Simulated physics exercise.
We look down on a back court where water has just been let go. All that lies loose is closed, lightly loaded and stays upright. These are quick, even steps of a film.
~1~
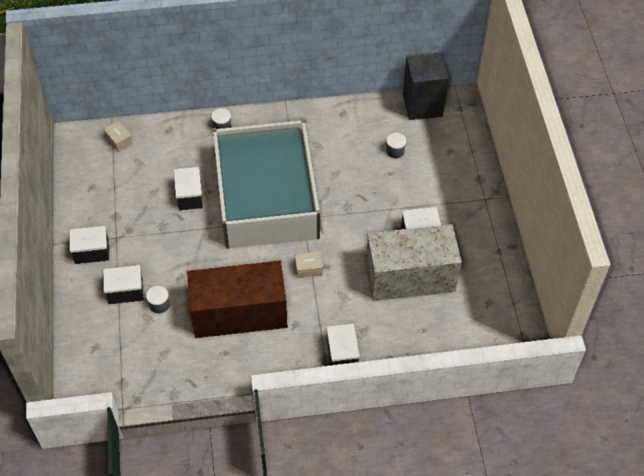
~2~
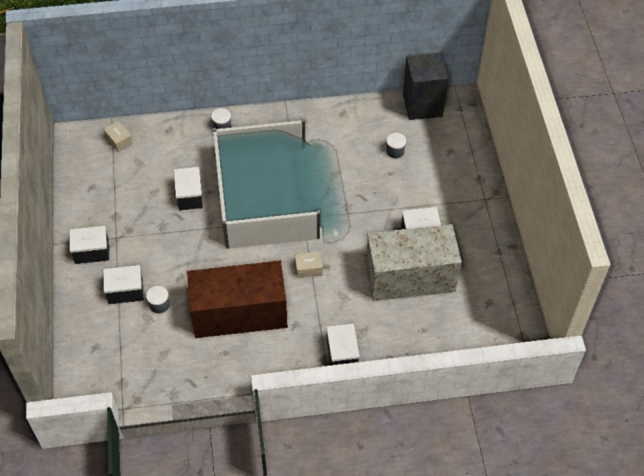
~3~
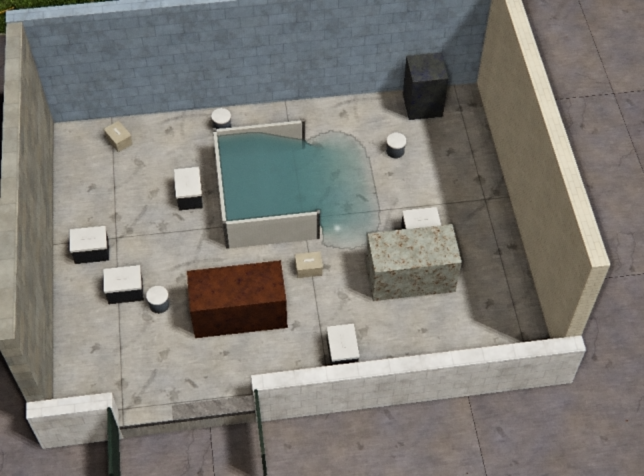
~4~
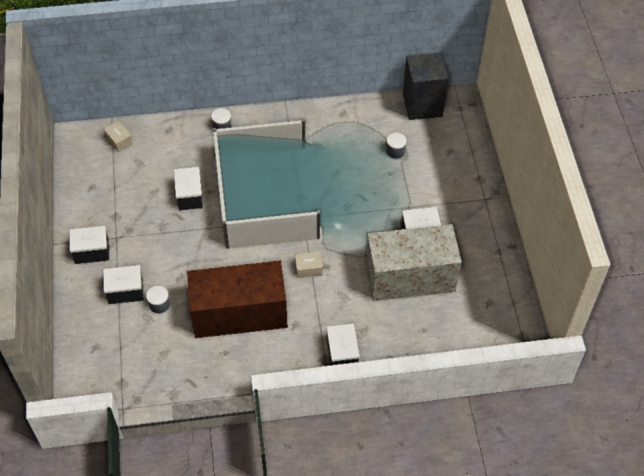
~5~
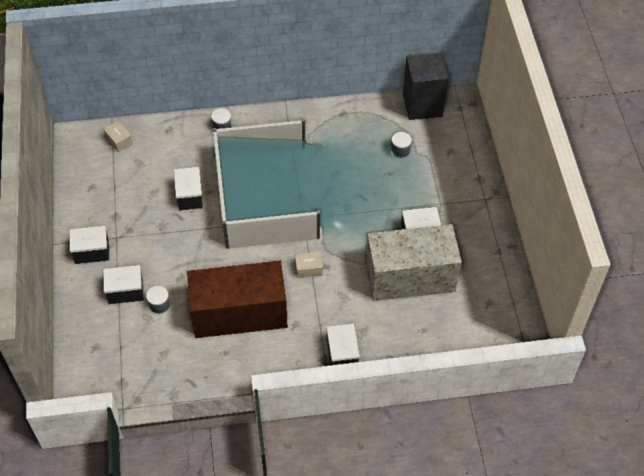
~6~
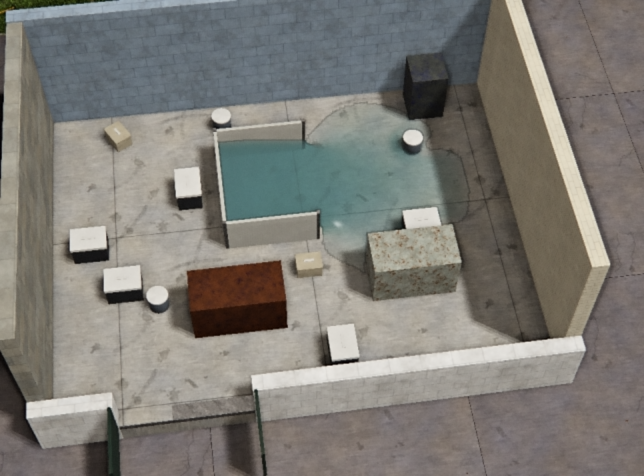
At first, teal water stands in a walled tank on a paved court, with pale boxes, small pails and larger blocks scattered around. Then the tank's right side is open and water spreads rightward across the floor in a widening, thinning sheet. It reaches a small white-topped pail, which shifts slightly right.
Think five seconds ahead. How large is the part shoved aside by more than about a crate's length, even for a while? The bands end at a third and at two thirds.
That comes to under a third.
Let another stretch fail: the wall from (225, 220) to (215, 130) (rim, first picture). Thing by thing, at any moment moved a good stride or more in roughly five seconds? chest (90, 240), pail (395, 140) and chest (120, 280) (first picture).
In turn: Moved that far, no, that far or more.
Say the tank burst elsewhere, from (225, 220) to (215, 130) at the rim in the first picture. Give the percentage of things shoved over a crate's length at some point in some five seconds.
Near 60 in a hundred.
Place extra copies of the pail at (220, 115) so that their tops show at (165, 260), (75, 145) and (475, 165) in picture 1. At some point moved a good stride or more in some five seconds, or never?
One after the other: No, no, pushed that far.
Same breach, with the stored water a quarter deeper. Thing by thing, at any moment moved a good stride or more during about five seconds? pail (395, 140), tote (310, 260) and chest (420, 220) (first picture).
One after the other: Swept aside, no, yes.
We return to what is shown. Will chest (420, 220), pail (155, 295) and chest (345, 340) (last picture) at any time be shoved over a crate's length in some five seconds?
In that order: Moved that far, under that, never so far.
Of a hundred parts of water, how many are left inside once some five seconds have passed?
Roughly 100 per cent.
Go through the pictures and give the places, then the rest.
In the first frame, a pail at (396, 140) rests on the ground; a chest at (422, 219), on the bottom; 0 of 10 have shifted.
In the second frame, a pail at (396, 140) rests on the ground; a chest at (422, 219) rests on the ground; 0 of 10 have shifted.
In the third frame, a pail at (396, 140), on the bottom; a chest at (422, 219) rests on the ground; 0 of 10 have shifted.
In the fourth frame, a pail at (397, 140) rests on the ground; a chest at (422, 219), on the bottom; 0 of 10 have shifted.
In the fifth frame, a pail at (402, 139) rests on the ground, close to its start; a chest at (422, 219), on the bottom; 1 of 10 have shifted.
In the sixth frame, a pail at (413, 137) rests on the ground, close to its start; a chest at (422, 219) rests on the ground; 1 of 10 have shifted.
A moment on, 1 of 10 are well off their spots; 0 afloat.
Next, 2 of 10 are well off their spots; 2 afloat.
Later, 2 of 10 are well off their spots; 1 afloat.
In the end, 2 of 10 are well off their spots, and 2 have been at some point; 0 afloat.
